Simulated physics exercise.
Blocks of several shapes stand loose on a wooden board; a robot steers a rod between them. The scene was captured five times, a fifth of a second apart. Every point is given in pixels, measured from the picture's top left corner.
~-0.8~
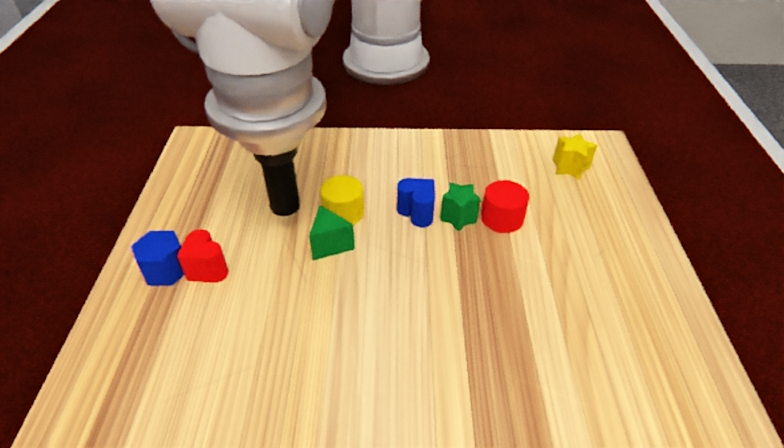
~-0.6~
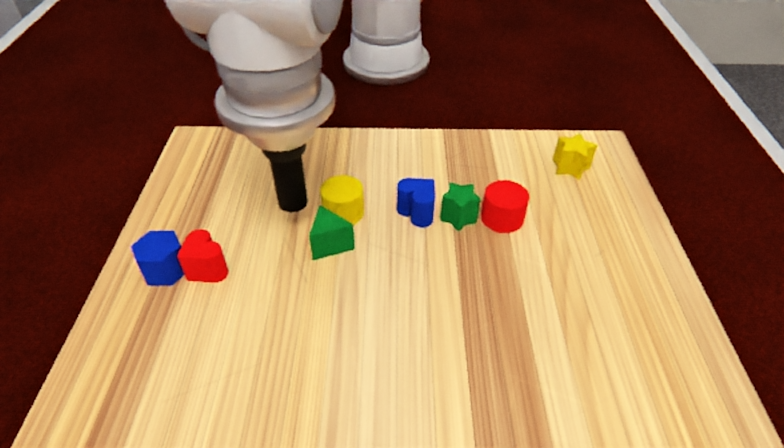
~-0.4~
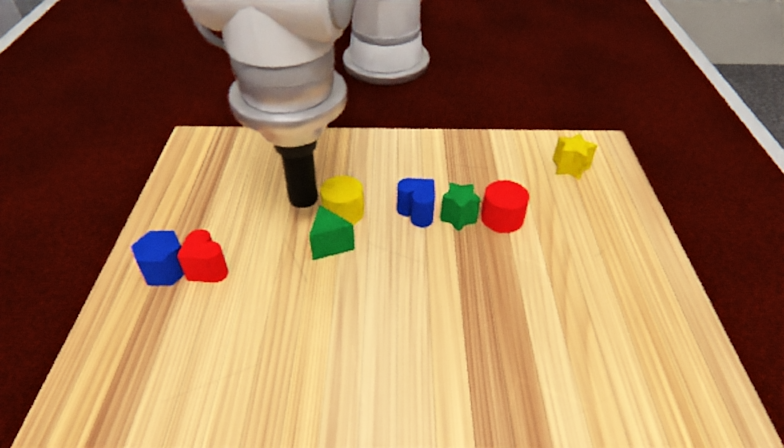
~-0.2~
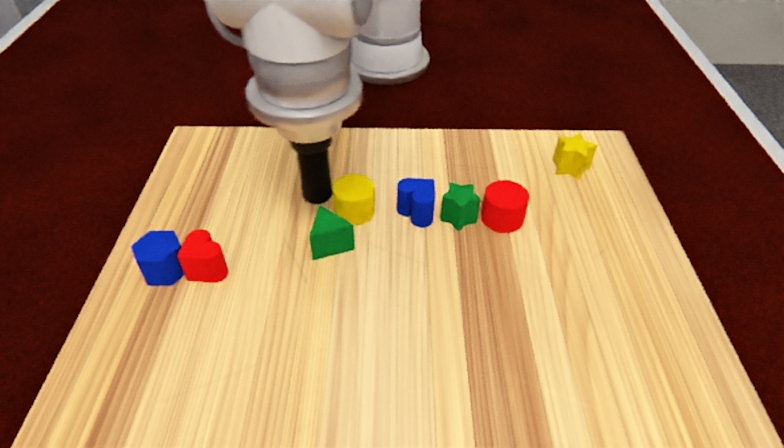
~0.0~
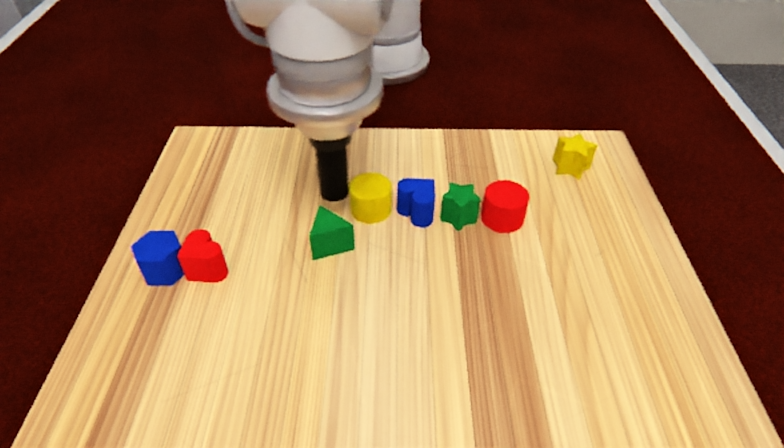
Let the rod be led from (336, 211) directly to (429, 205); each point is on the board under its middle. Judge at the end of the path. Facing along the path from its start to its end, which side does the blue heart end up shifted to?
So, looking from the first point of the path to the last, the blue heart moves leftwards.
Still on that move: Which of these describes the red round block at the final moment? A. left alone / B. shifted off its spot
(B)
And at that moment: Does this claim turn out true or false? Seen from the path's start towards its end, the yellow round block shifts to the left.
True
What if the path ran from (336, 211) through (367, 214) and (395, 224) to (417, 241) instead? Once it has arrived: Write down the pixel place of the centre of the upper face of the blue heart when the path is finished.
It should be at (453, 177) by then.
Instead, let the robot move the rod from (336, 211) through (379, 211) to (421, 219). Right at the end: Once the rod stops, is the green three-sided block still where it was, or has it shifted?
At the end of the path, it will still be in place.
What follows on the original path. One third of the way, rod (368, 191); yellow round block (403, 179); blue heart (441, 185), turned 35° clockwise; green star-shaped block (471, 196).
Two thirds of the way, rod (400, 189); yellow round block (429, 171); blue heart (463, 175), turned 55° clockwise; green star-shaped block (475, 197), turned 35° clockwise; red round block (516, 197).
At the end, rod (431, 187); yellow round block (452, 164); blue heart (485, 171), turned 60° clockwise; green star-shaped block (475, 197), turned 35° clockwise; red round block (517, 197).
